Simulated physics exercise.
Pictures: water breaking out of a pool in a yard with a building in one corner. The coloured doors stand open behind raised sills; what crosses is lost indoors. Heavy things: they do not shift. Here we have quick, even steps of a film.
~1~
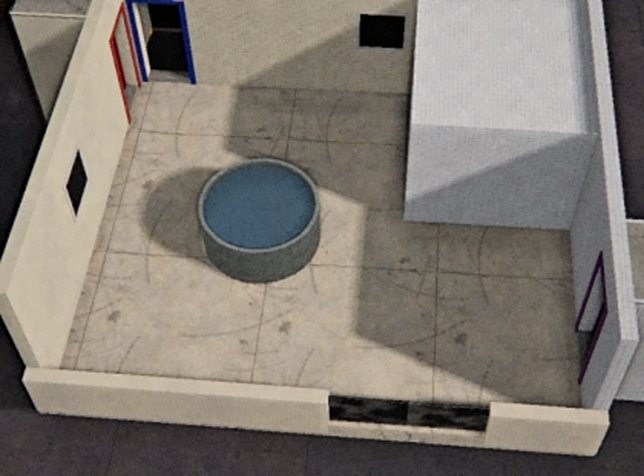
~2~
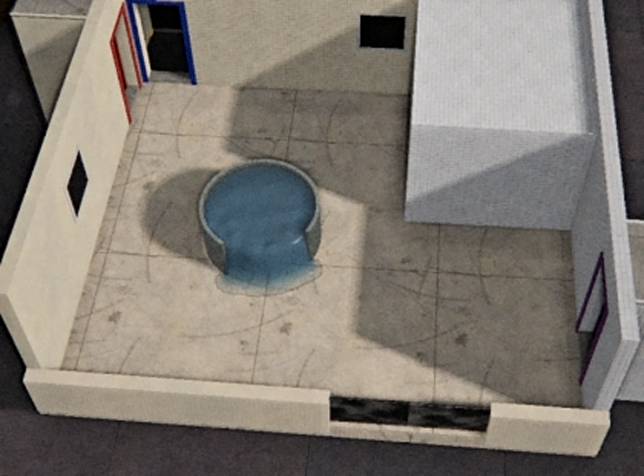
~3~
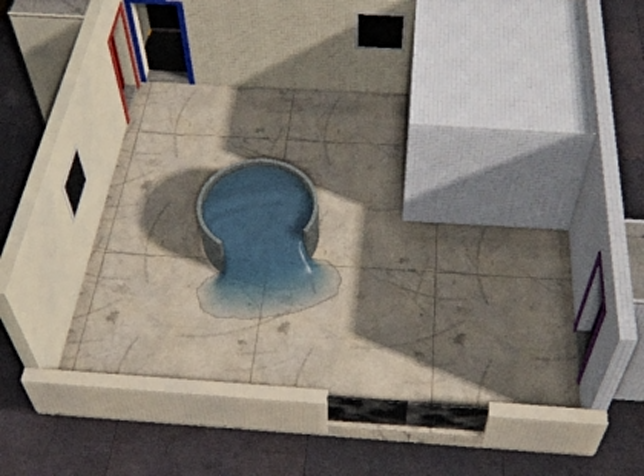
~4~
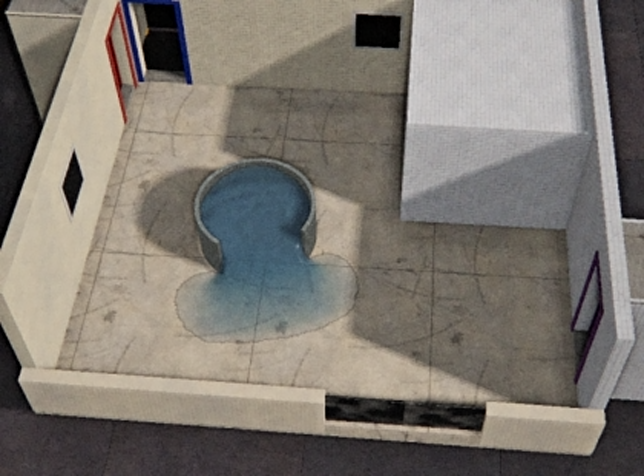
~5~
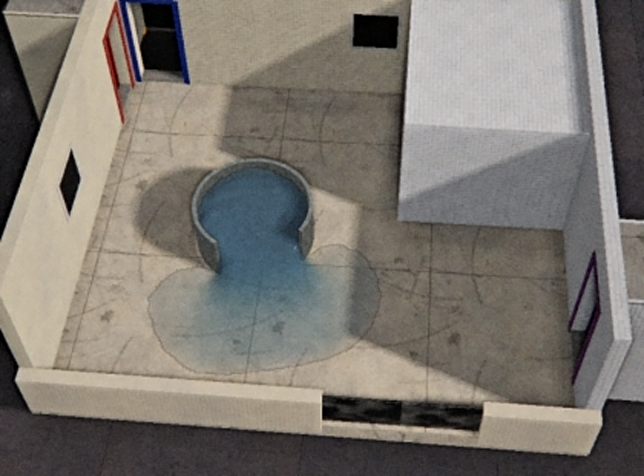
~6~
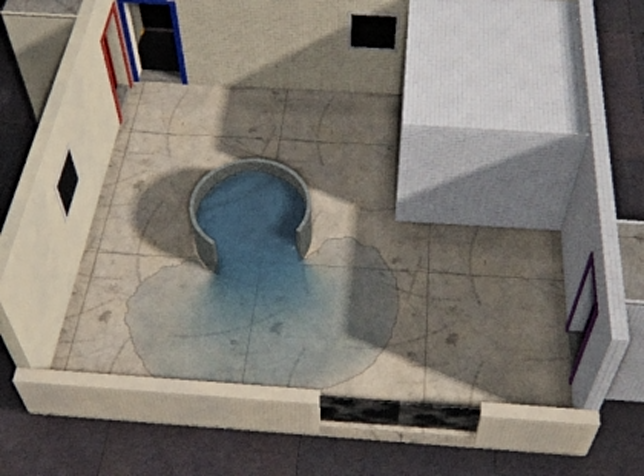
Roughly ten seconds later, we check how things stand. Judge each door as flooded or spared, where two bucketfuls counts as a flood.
The blue door is spared, the red door is spared, the purple door is flooded.
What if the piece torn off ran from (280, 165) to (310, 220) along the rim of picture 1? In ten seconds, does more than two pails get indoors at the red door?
Result - the red door clears the line.
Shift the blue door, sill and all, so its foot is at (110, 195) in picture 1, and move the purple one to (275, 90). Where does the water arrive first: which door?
The one in blue, I'd say.
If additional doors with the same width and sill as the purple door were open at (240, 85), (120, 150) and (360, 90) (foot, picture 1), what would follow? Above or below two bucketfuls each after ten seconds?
Stays within it; stays within it; stays within it.
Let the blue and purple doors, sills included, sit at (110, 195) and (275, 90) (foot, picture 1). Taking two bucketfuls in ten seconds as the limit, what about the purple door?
Purple falls short.
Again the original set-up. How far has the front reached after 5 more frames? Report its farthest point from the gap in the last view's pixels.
Front's tip: Near (472, 422).
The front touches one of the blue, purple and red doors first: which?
My pick is the purple-painted one.
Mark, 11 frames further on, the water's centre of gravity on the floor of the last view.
I'd put it at around (272, 329).
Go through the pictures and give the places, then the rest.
Still water in the pool at (259, 207), in the first frame.
Water pours out at (269, 270) and has run to (220, 282), in the second frame.
Water pours out at (268, 272) and has run to (206, 307), in the third frame.
Water pours out at (265, 273) and has run to (187, 320), in the fourth frame.
Water pours out at (263, 274) and has run to (172, 349), in the fifth frame.
The front is at a hidden place, out from the gap at (260, 274), in the sixth frame.
A moment on, water covers 30 % of the floor; the blue door not reached, the red door not reached, the purple door not reached.
Next, water covers 35 % of the floor; the blue door not reached, the red door not reached, the purple door not reached.
Then, water covers 45 % of the floor; the blue door not reached, the red door not reached, the purple door over two buckets in.
Later, water covers 75 % of the floor; the blue door wet at the sill, nothing in, the red door wet at the sill, nothing in, the purple door over two buckets in.
In the end, water covers 95 % of the floor; the blue door wet at the sill, nothing in, the red door wet at the sill, nothing in, the purple door over two buckets in.
